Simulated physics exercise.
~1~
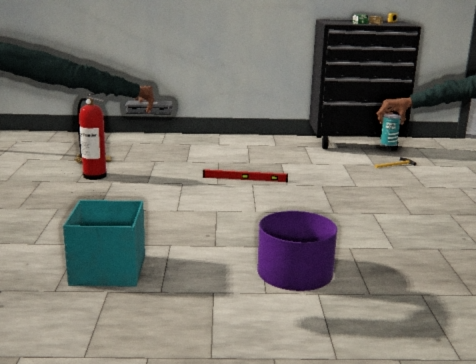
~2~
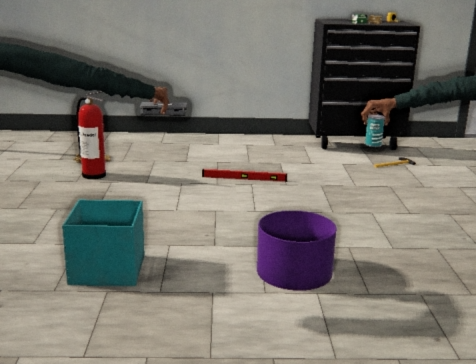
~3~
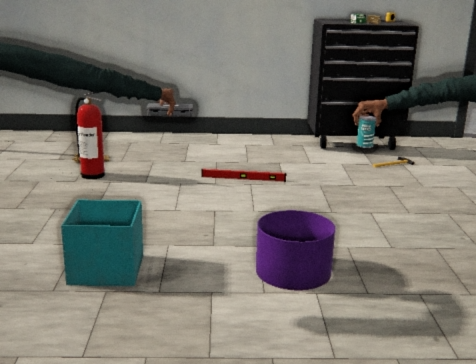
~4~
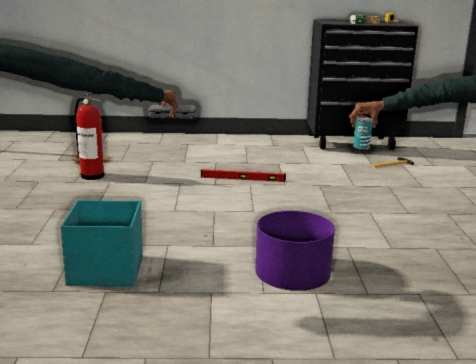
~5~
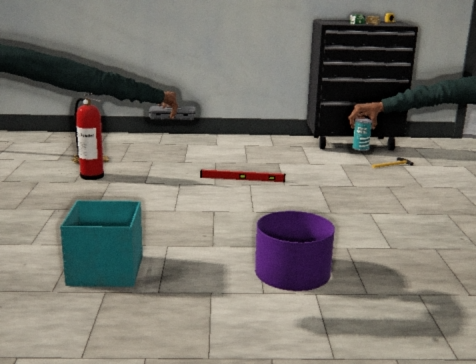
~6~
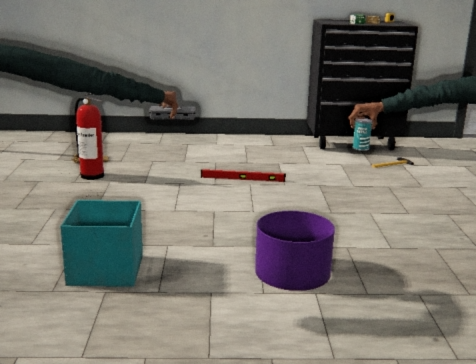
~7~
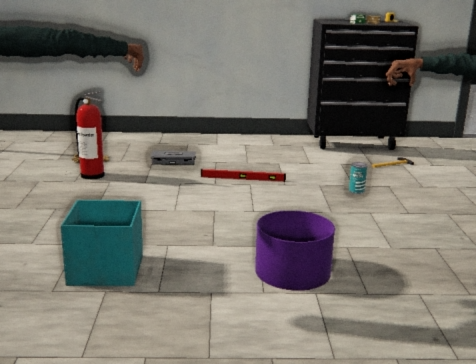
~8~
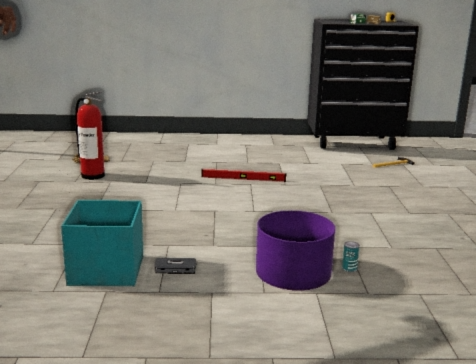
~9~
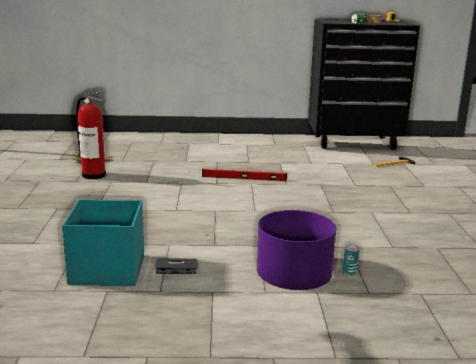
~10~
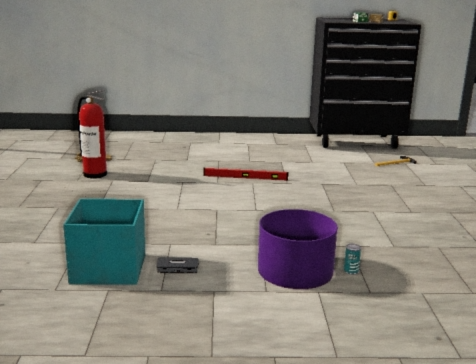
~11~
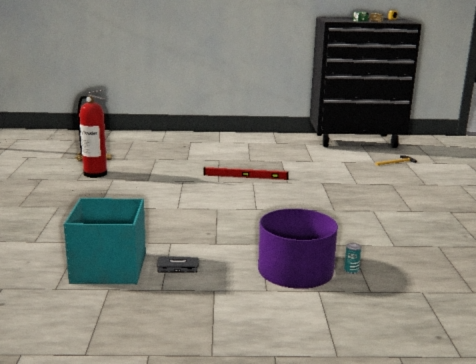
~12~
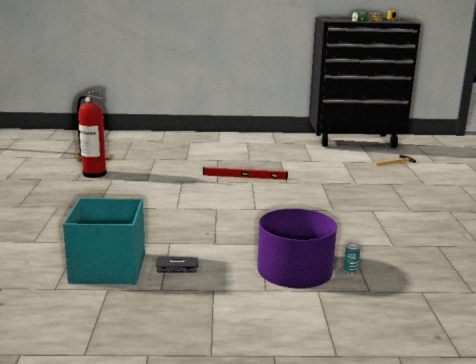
At first, two hands reach in from opposite sides of a tiled room, the left one holding a small grey case and the right one a turquoise tin, with a teal square container and a purple round bin on the floor below. The case shifts slightly right while the tin moves a little left, and both then hold still. The hands let go, and both things drop as the arms draw back out of view. Each misses its container, and they end at rest on the floor, the case right of the teal container and the tin upright just right of the purple bin.
